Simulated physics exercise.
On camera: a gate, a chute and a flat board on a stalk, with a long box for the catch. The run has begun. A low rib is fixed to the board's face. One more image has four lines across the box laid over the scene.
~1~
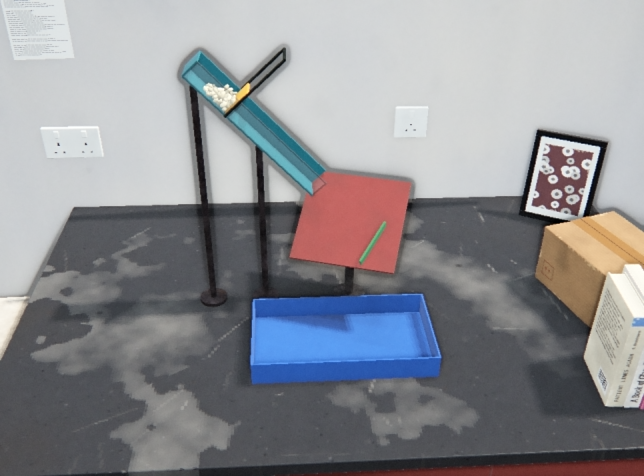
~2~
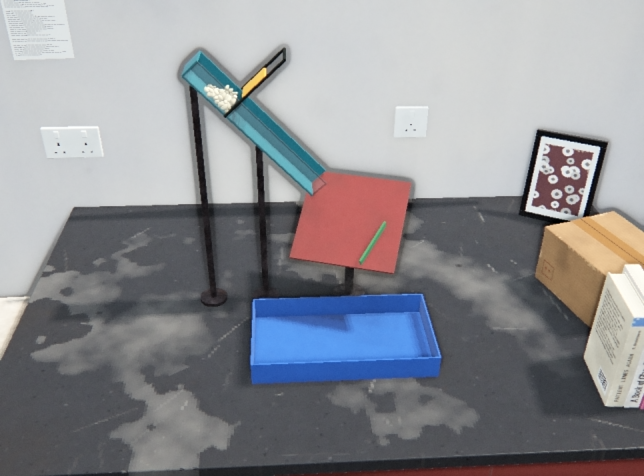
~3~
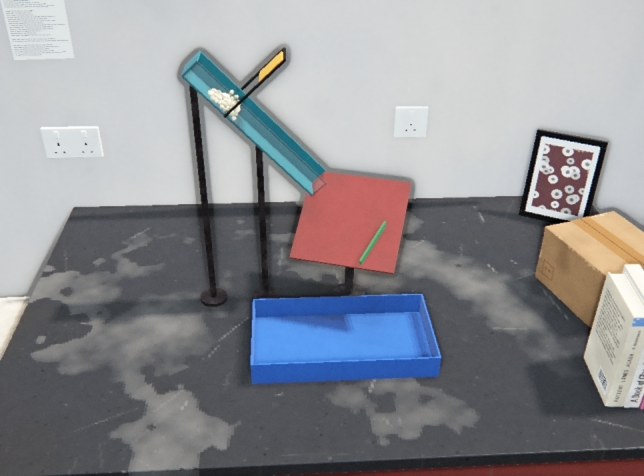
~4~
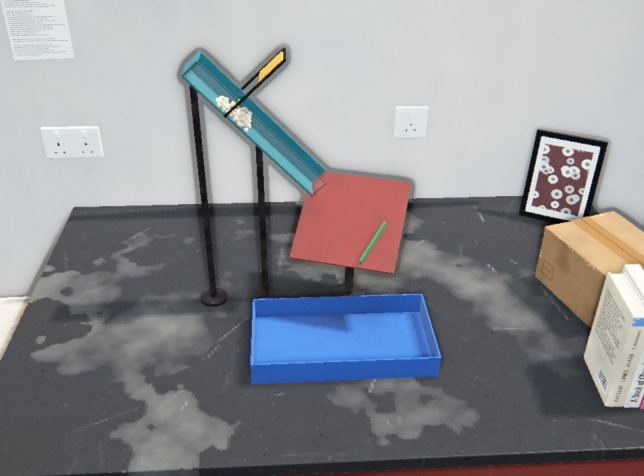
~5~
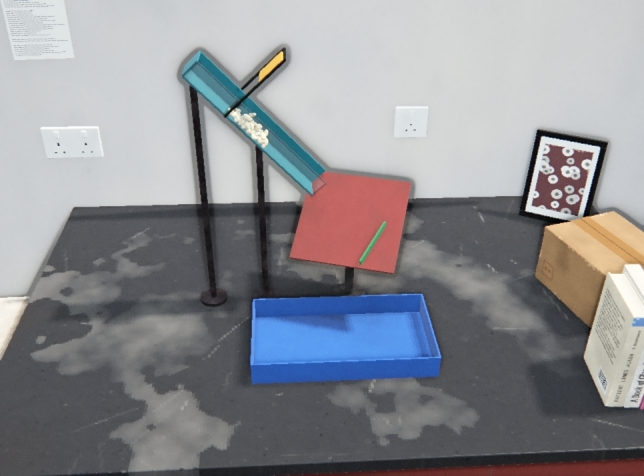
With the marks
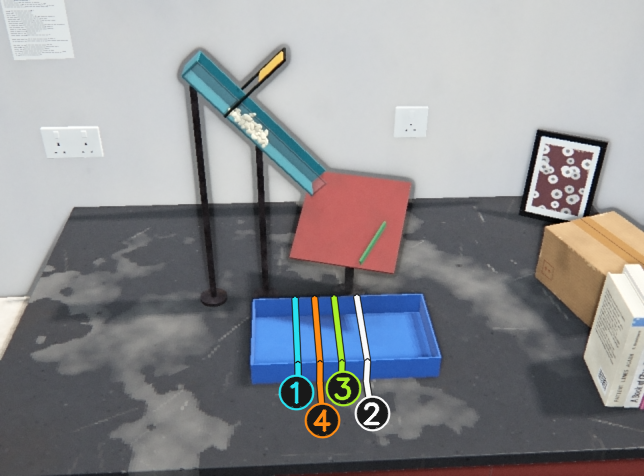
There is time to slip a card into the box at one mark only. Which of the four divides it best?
3 beats the others.
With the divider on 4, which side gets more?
The right side.
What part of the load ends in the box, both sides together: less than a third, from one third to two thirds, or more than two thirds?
It is more than two thirds.
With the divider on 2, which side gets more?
More lands on the left.
On the marked copy, line 1 crosses the front rim at (297, 363); line 2 crosses the front rim at (367, 360); line 3 crosses the front rim at (341, 361); line 4 crosses the front rim at (319, 362).
For line 1, of what is caught, only a few on the left of the divider, all but a few on the right.
For line 2, of what is caught, the whole lot on the left of the divider, none at all on the right.
For line 3, of what is caught, close to a third on the left of the divider, close to two thirds on the right.
For line 4, of what is caught, a small share on the left of the divider, all but a few on the right.
